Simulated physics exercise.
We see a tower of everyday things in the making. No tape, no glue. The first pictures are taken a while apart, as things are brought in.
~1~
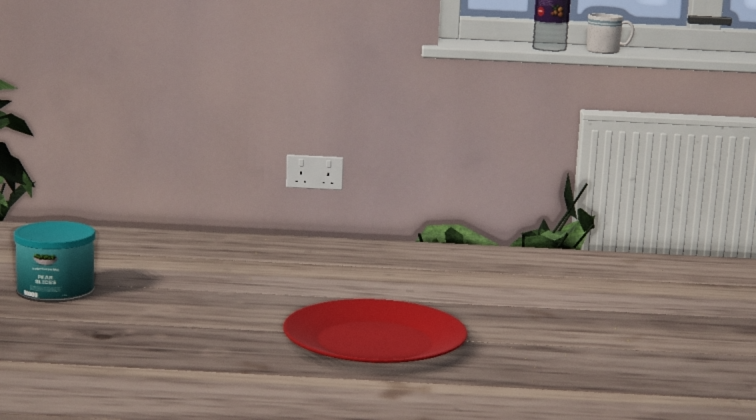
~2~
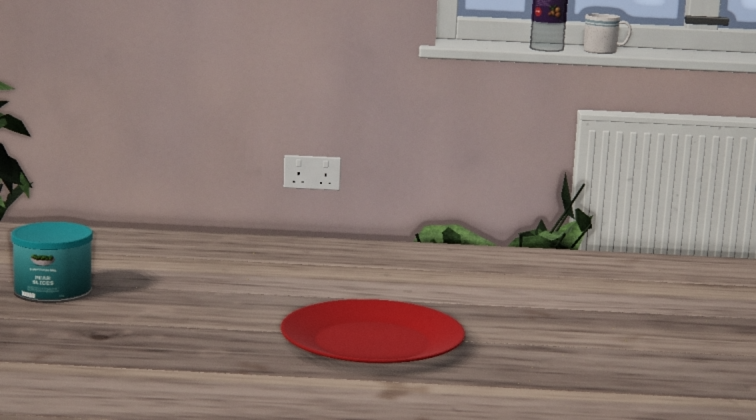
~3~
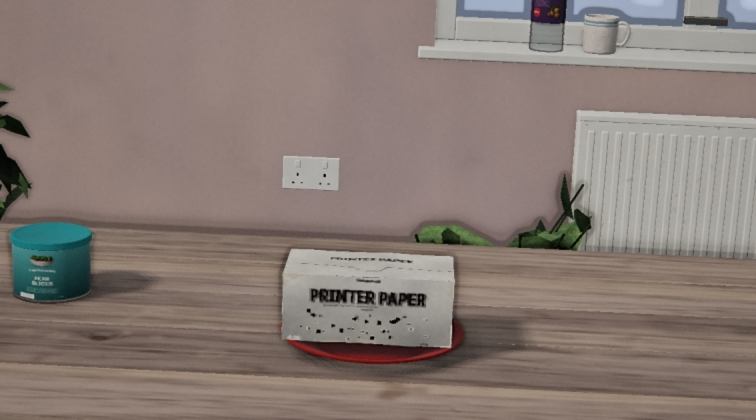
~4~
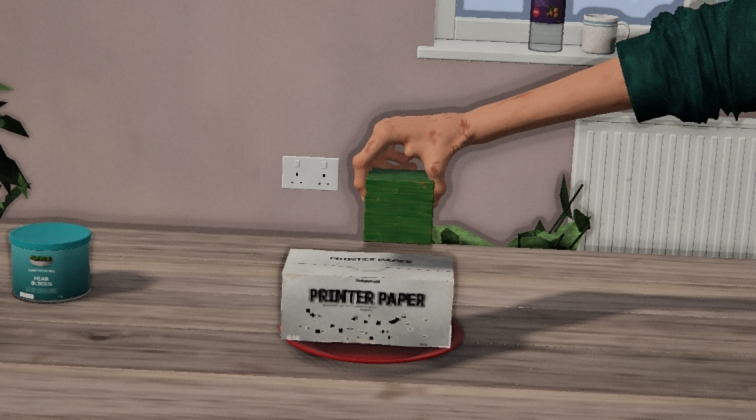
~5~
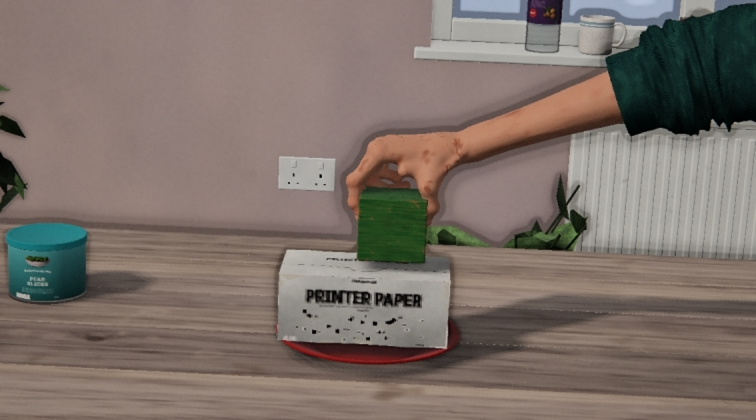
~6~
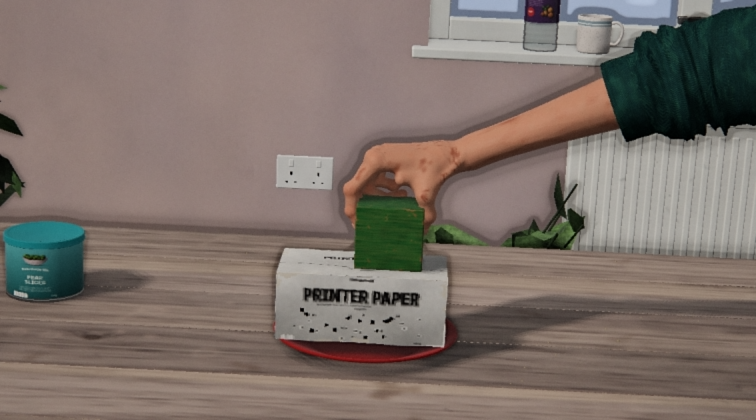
On a wooden table with a turquoise tub at left, a red plate sits alone, then a white printer paper box appears on it; a hand from the right lowers a green block onto the box and keeps holding it.
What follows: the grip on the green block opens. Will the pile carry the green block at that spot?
The pile stays up.
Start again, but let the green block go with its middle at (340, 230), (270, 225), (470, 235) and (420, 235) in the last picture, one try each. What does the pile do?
First try: It stays up; second try: It comes apart; third try: It gives way; fourth try: It keeps its balance.
Then, 0.20 s later than the last frame, all is still.
Then, 0.60 s later than the last frame, green block resting near (390, 234).
When it is over, all 4 as before. End places, in pixels of the last picture, green block near (390, 234). The pile holds.
